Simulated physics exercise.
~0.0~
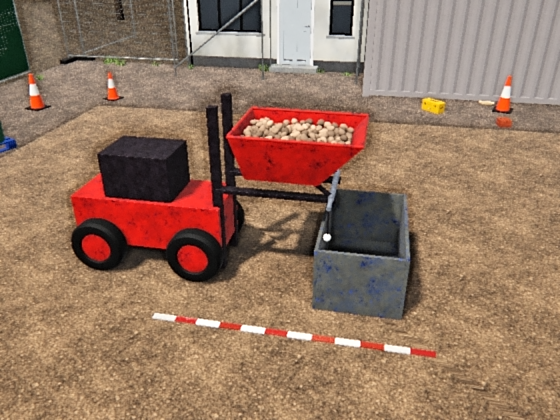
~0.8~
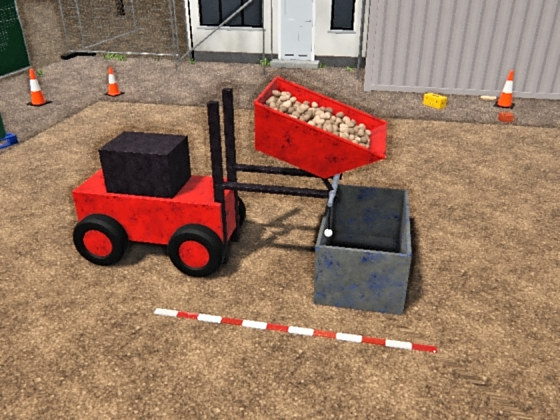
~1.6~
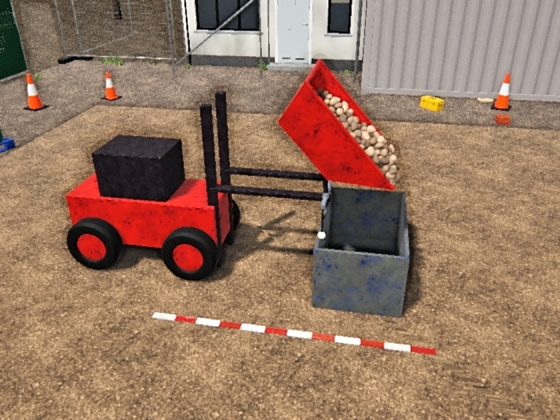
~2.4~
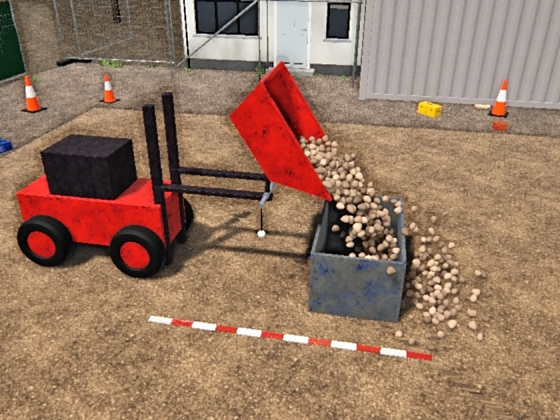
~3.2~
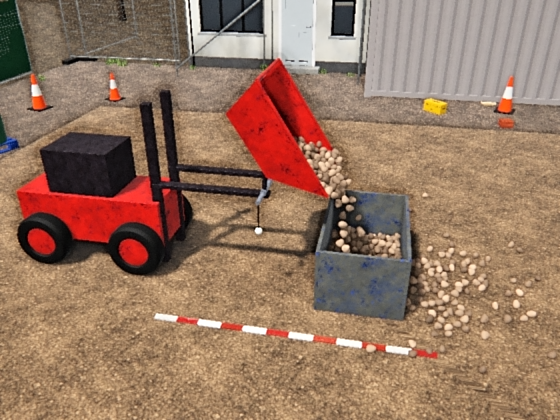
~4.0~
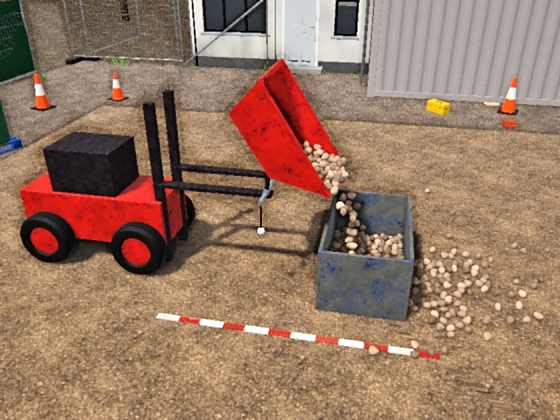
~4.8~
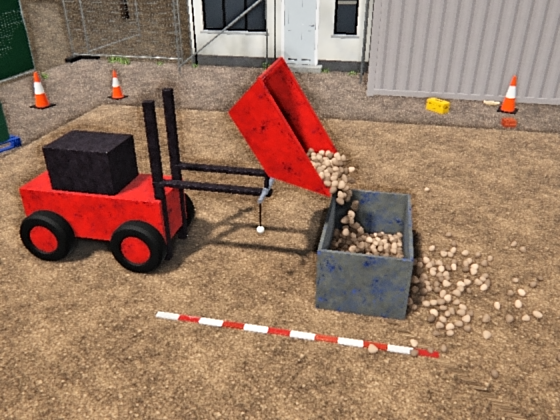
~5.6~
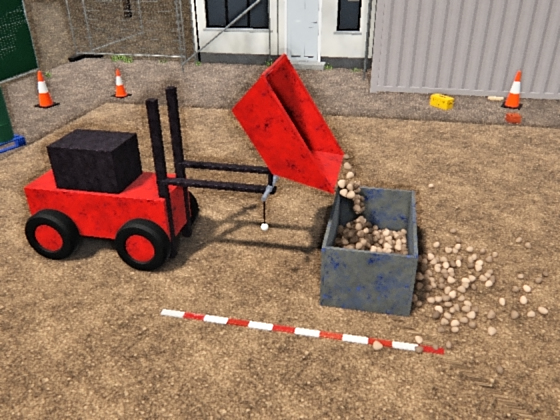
On a patch of bare ground by a building, a red truck tipped its skip of pale stones over a grey bin and backed left as they poured out, most landing inside, some scattering to the right, with the last few still dropping.
